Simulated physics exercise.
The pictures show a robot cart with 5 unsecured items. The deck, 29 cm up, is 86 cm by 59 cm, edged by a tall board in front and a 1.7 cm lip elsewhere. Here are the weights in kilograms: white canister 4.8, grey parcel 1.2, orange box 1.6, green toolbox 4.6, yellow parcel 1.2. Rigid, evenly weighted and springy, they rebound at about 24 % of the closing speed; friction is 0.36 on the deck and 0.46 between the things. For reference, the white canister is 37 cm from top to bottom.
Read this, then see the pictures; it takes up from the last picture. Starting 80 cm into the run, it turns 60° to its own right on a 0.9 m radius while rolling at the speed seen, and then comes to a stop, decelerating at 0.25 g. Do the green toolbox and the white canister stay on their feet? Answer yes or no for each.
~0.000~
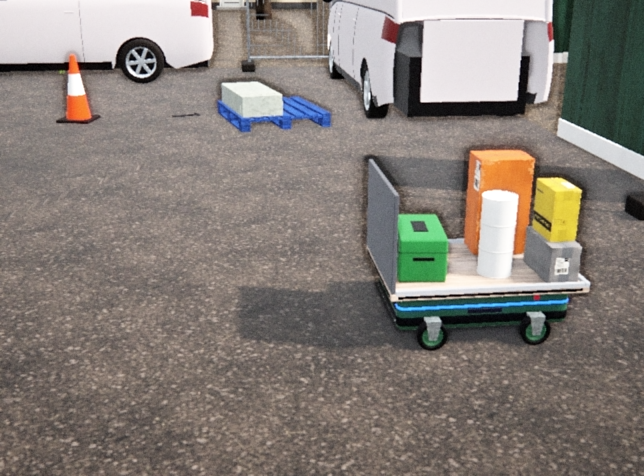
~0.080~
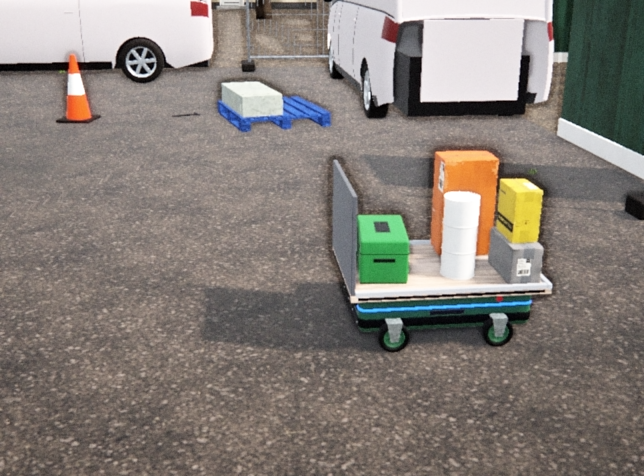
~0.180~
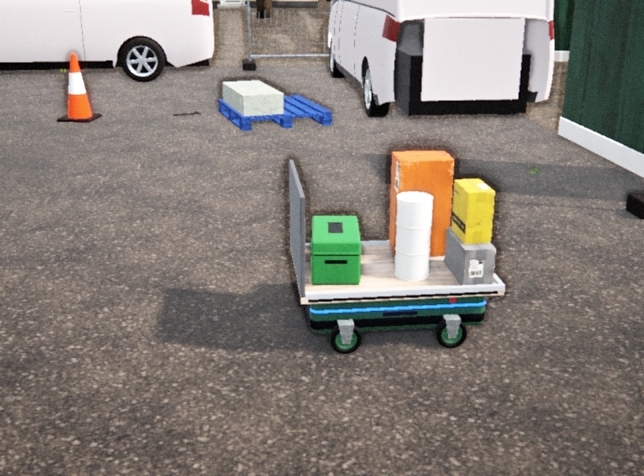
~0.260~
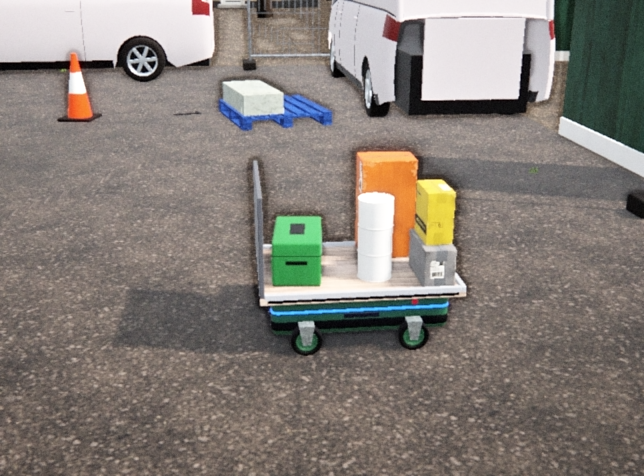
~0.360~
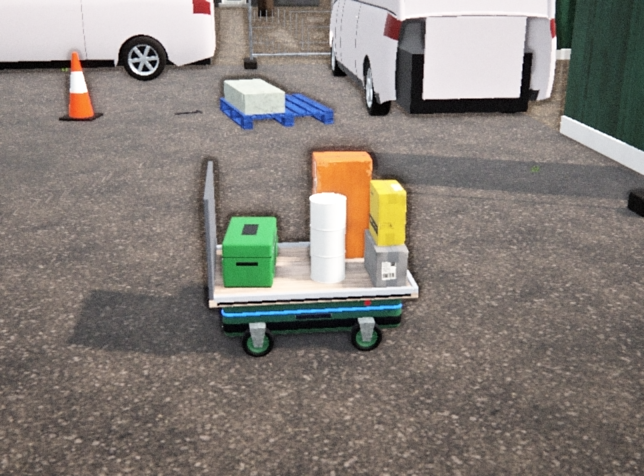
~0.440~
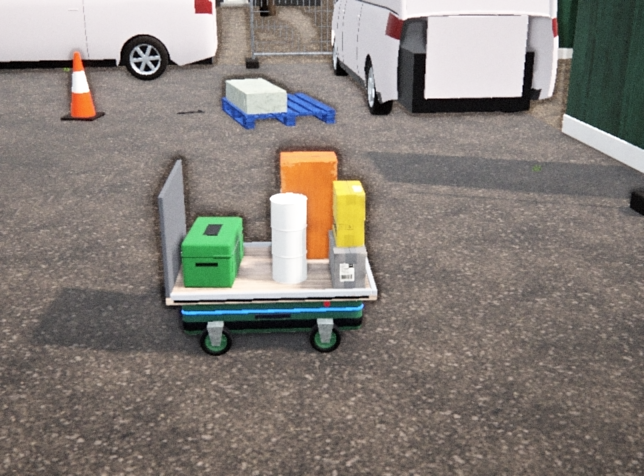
Green toolbox - yes; white canister - no.
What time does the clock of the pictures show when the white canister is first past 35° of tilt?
Somewhere about 0.8 s.
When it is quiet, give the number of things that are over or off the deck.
All told, 2.
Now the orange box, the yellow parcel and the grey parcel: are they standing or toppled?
Outcome noted - the orange box survives without falling, the yellow parcel ends up fallen, the grey parcel survives without falling.
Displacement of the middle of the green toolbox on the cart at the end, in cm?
Displacement: Approx. 6 cm.
Around 0.64 s, 141 cm covered, turned 29°; green toolbox shifted 10 cm near (131, 233); white canister shifted 10 cm near (181, 234); orange box shifted 5 cm.
Around 0.94 s, 207 cm covered, turned 60°; white canister and yellow parcel now off the deck; green toolbox shifted 7 cm near (99, 193); orange box shifted 12 cm.
Around 1.24 s, 261 cm covered, turned 60°; green toolbox shifted 6 cm near (71, 172); orange box shifted 12 cm.
Around 1.54 s, 293 cm covered, turned 60°; green toolbox shifted 6 cm near (55, 162); orange box shifted 12 cm.
Finally (2.3 s), off the deck and tipped over, white canister and yellow parcel; not toppled but over 10 cm from the start, orange box; the other 2 still in place (within 10 cm). In the last view, green toolbox near (50, 159).
